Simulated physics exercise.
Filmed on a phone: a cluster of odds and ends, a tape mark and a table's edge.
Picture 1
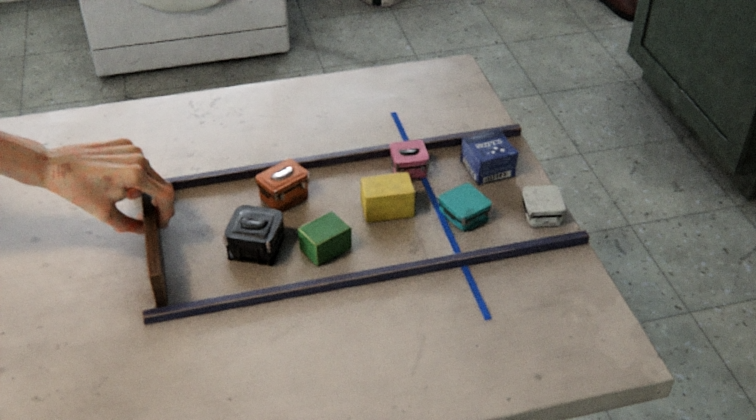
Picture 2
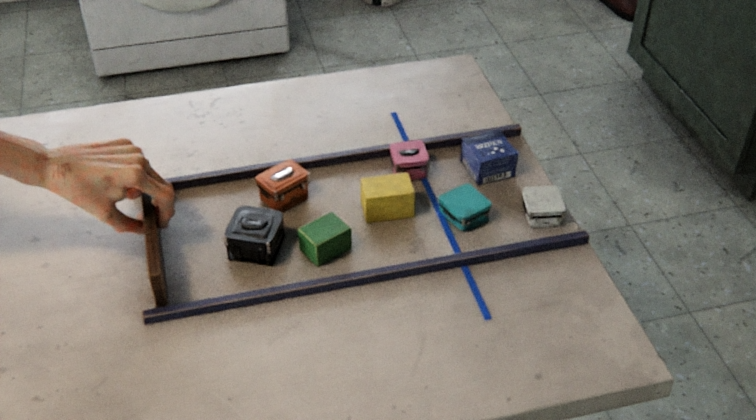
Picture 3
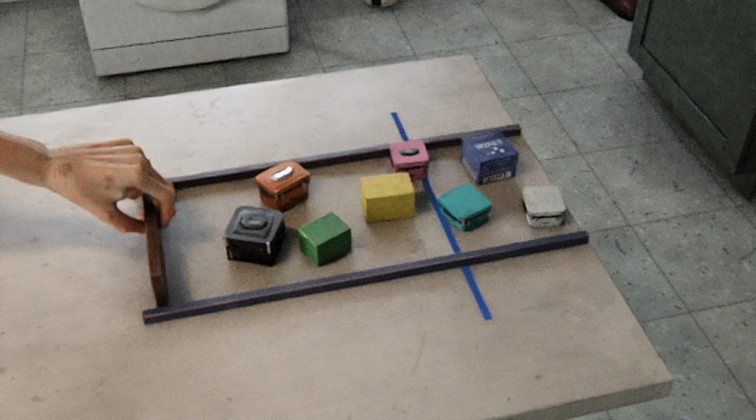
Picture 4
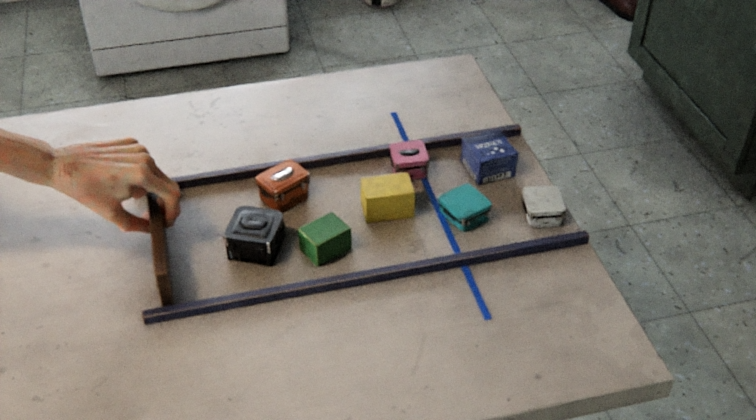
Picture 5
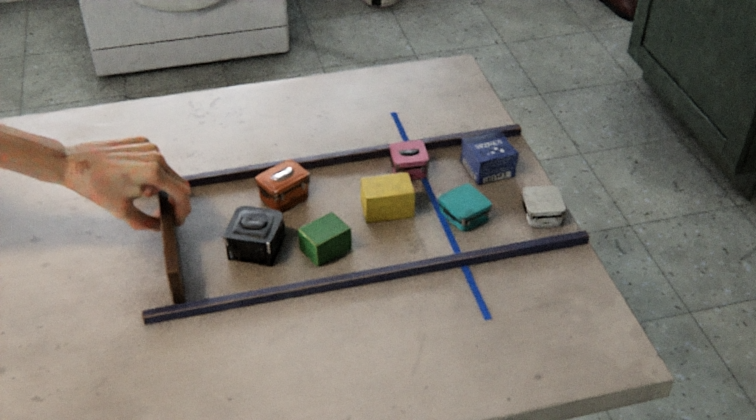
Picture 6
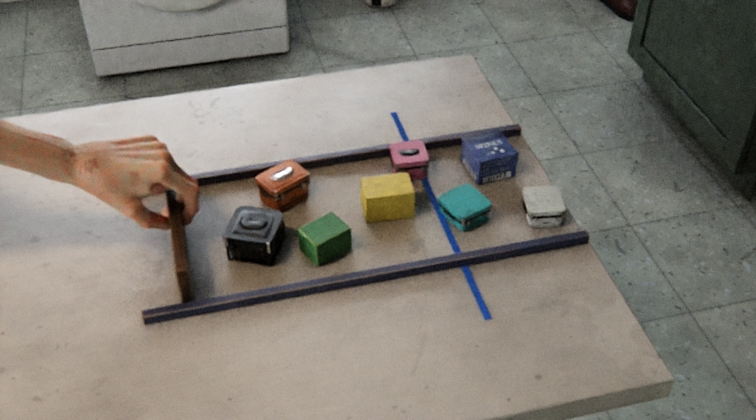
Hand sliding a dark wooden board slightly right between two rails on a table, small coloured boxes and blue tape staying still.
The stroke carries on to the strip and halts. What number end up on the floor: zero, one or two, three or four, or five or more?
The number that fall off is zero.
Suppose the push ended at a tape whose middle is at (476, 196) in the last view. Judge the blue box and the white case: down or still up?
The blue box comes down, the white case drops off.
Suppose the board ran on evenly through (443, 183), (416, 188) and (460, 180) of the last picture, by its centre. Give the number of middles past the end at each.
Place by place, 0, 0 and 1.
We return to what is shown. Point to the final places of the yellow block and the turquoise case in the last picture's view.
Near (499, 175) and (518, 207).
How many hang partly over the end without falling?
It comes to 2.
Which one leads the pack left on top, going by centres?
The white case.
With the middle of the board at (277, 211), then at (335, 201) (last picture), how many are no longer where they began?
By then 3, and 4.
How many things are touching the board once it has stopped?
The number is 3.
Early on, none off yet; white case at rest near (543, 207); blue box at rest near (489, 157); turquoise case at rest near (464, 209).
Finally, the number that fall off is zero.
